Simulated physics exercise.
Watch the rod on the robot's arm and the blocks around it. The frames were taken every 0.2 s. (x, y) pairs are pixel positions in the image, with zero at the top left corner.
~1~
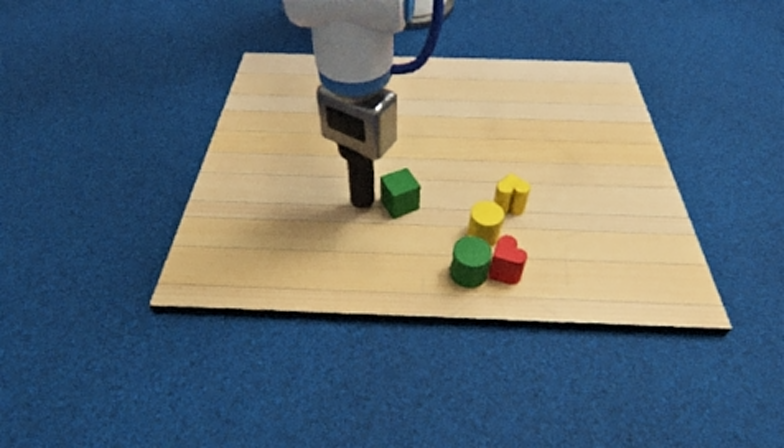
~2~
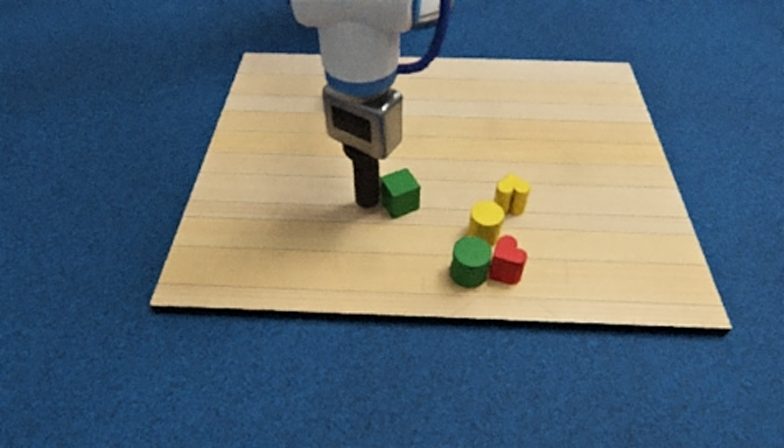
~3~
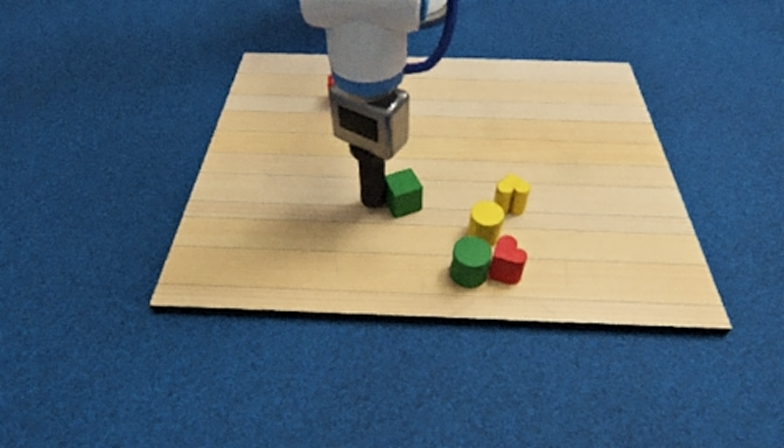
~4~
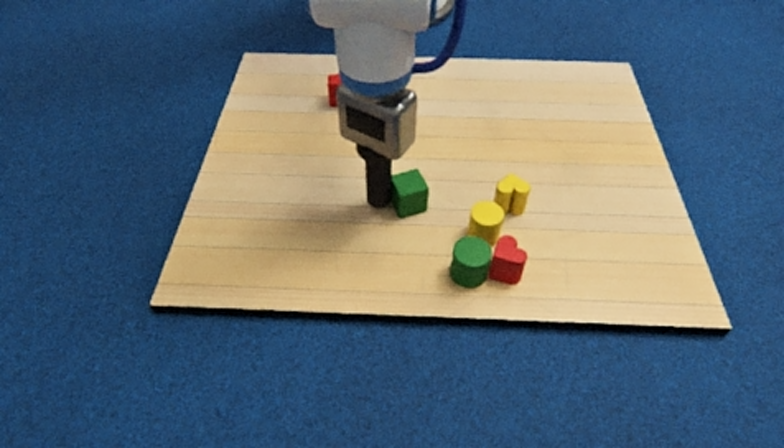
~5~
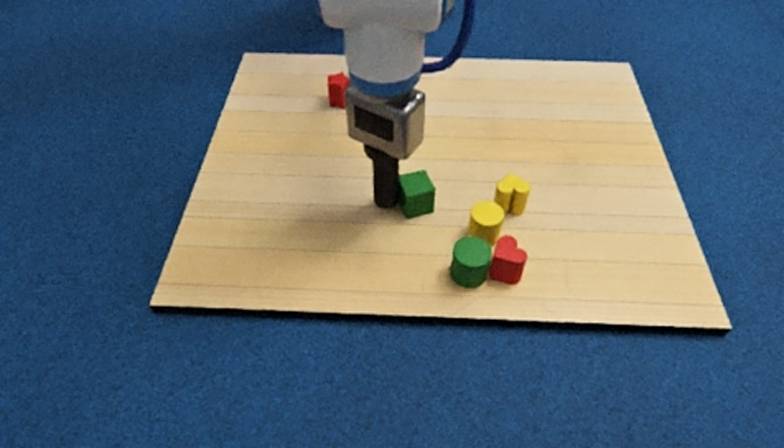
At the start, a robot arm holds its dark rod just left of a green cube on a wooden board, near yellow, green and red blocks. The rod moves slightly right and nudges the cube a short way right, while a red block behind the arm comes into view.
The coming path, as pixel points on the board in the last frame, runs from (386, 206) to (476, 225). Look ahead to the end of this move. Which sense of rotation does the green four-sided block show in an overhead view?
It twists against the clock when seen from above.
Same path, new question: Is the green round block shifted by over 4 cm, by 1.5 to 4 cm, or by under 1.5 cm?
The answer is under 1.5 cm.
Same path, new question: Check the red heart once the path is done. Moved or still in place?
At the end, its place is the same.
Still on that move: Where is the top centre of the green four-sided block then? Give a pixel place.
By then it is at (496, 185).
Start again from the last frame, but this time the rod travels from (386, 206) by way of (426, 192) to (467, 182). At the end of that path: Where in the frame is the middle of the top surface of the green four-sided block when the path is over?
So, by the moment the path ends, you'll find the top centre of the green four-sided block at (459, 183).
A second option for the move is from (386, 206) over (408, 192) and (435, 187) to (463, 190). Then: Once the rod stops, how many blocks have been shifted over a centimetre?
I expect one block to move.
On the path given first. One third of the way, rod at (417, 207); green four-sided block at (448, 186).
Two thirds of the way, rod at (447, 213); green four-sided block at (476, 187), turned 20° anticlockwise.
At the end, rod at (477, 220); green four-sided block at (496, 185), turned 35° anticlockwise; green round block still; yellow round block at (502, 219); red heart still; yellow heart at (531, 177).
